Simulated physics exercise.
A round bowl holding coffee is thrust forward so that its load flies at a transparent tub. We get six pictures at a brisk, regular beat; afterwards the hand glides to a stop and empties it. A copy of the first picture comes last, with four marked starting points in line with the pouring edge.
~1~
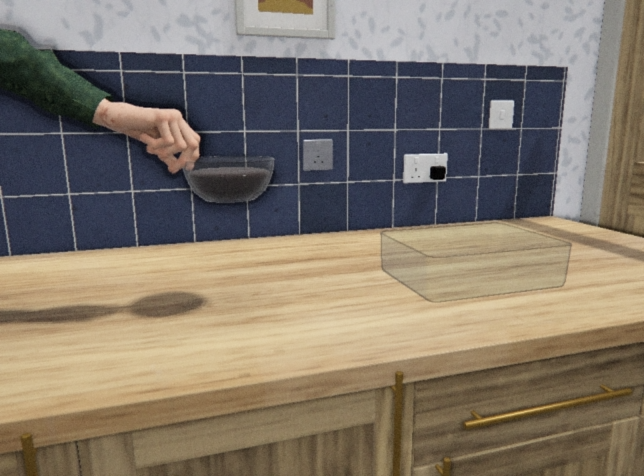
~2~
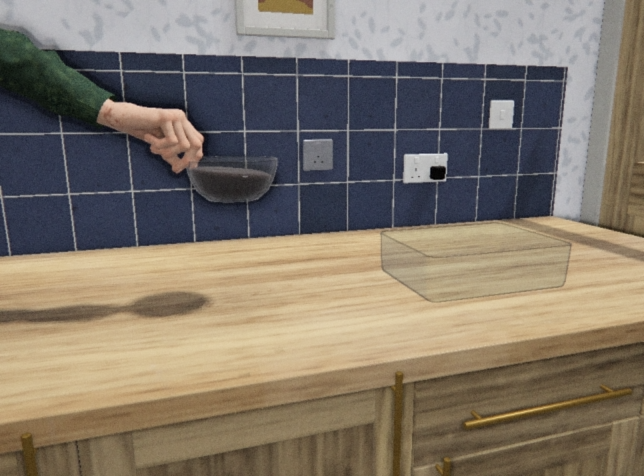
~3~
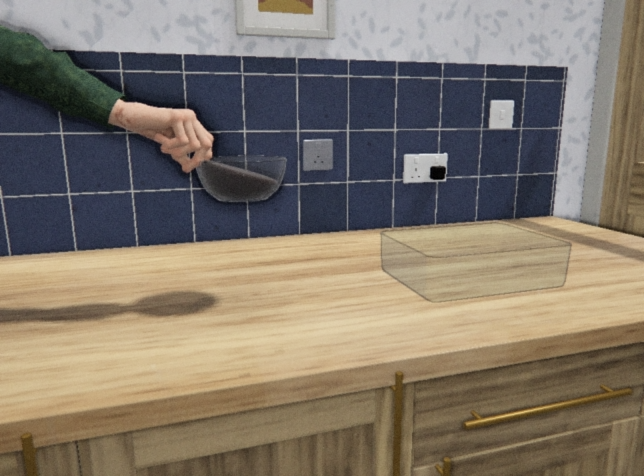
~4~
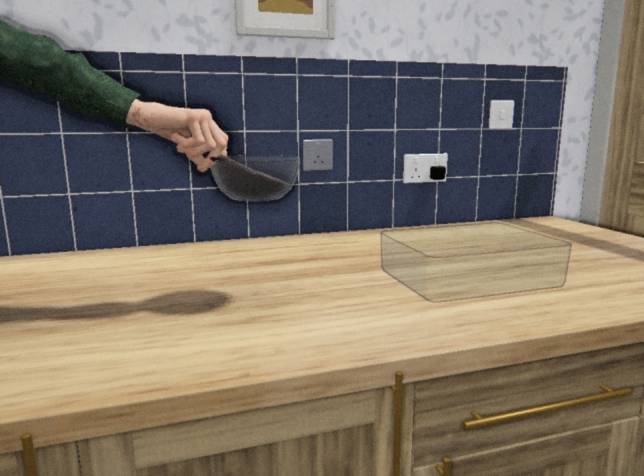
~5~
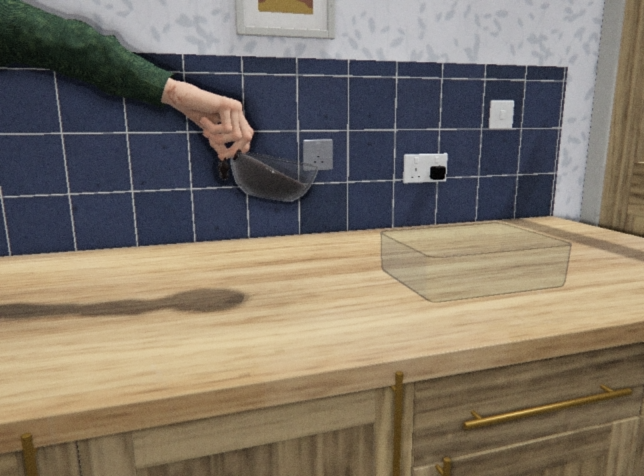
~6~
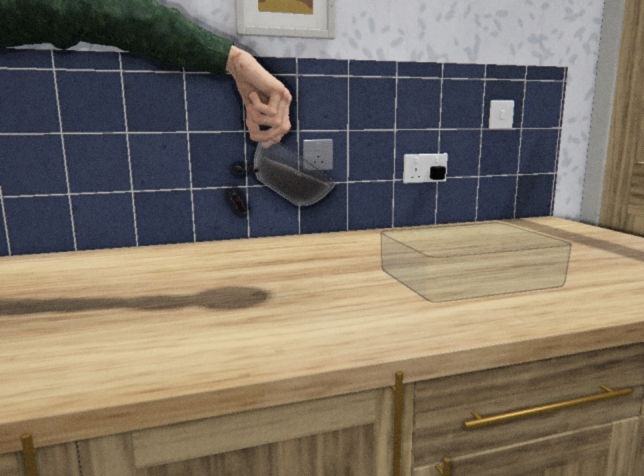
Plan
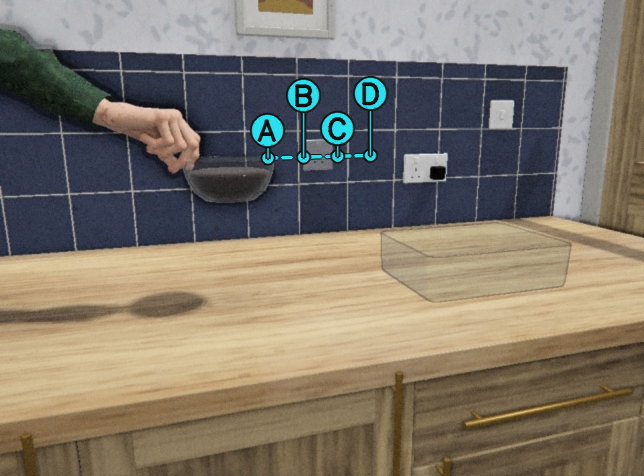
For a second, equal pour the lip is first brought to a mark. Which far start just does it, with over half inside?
Go for B.
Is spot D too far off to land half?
No, not at all.
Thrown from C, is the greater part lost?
No, that is safe.
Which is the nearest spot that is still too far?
A it is.
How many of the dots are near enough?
Three of the four.
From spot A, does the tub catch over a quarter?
No.
On the marked copy, A at (267, 158); B at (303, 157); C at (337, 156); D at (370, 155).
For spot A, about 11 % lands in the tub, 85 % falls short and 3 % goes beside or beyond.
For spot B, about 74 % lands in the tub, 14 % falls short and 12 % goes beside or beyond.
For spot C, about 78 % lands in the tub, 5 % falls short and 17 % goes beside or beyond.
For spot D, about 64 % lands in the tub, 6 % falls short and 30 % goes beside or beyond.
